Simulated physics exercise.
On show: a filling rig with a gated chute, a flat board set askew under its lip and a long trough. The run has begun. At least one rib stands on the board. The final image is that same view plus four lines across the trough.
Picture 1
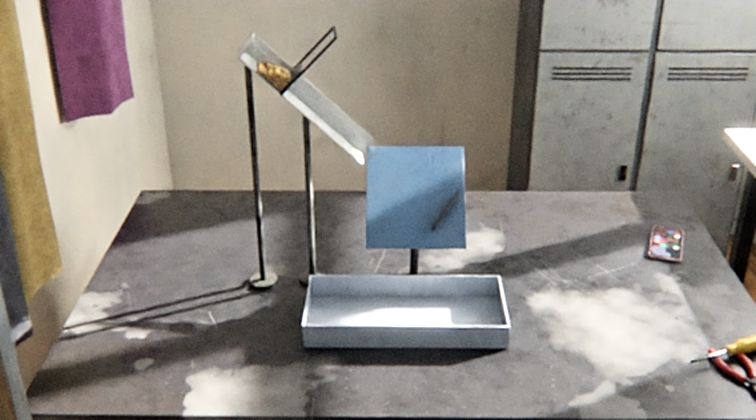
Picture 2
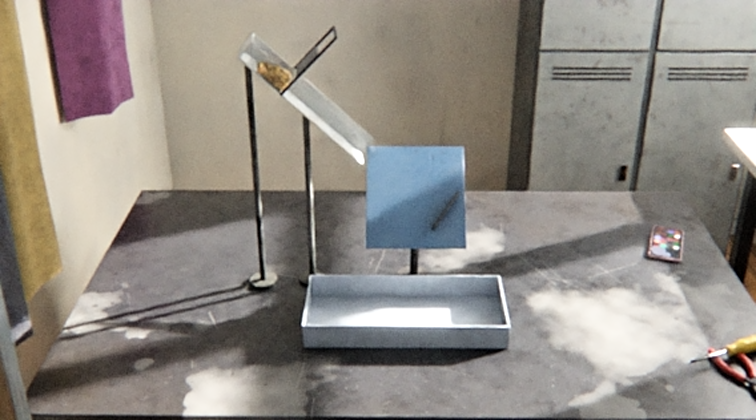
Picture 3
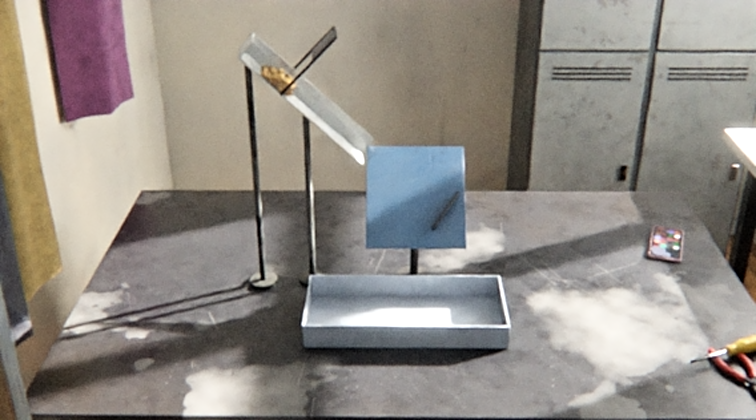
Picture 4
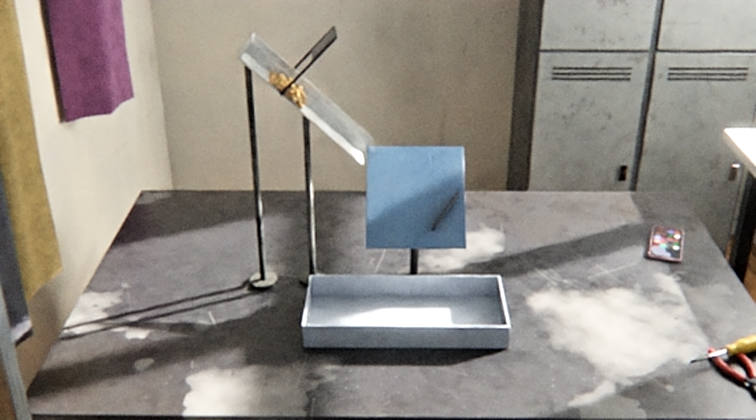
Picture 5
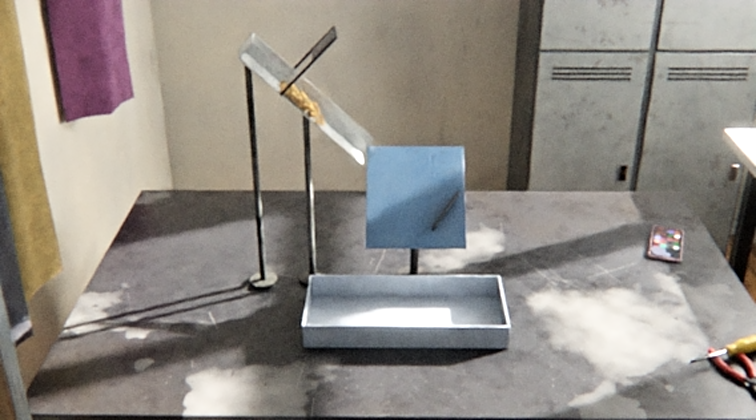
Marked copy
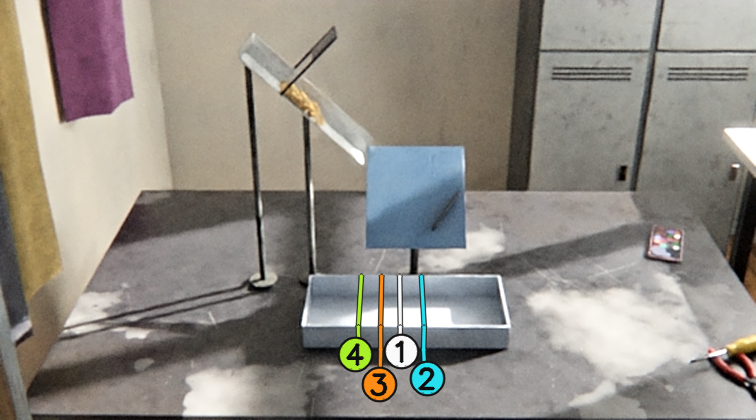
Dried chickpeas slipping past a raised gate and sliding down a sloping chute, above a tilted blue board and empty trough.
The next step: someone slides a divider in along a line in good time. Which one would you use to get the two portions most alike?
2 is best.
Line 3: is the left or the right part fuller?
Right.
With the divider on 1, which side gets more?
The right side.
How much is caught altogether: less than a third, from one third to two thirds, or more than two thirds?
It is more than two thirds.
On the marked copy, line 1 crosses the front rim at (400, 326); line 2 crosses the front rim at (424, 326); line 3 crosses the front rim at (380, 326); line 4 crosses the front rim at (358, 325).
With 1, of what is caught, a small part on the left of the divider, nearly all on the right.
With 2, of what is caught, about half on the left of the divider, about half on the right.
With 3, of what is caught, a stray few on the left of the divider, nearly all on the right.
With 4, of what is caught, none on the left of the divider, all on the right.
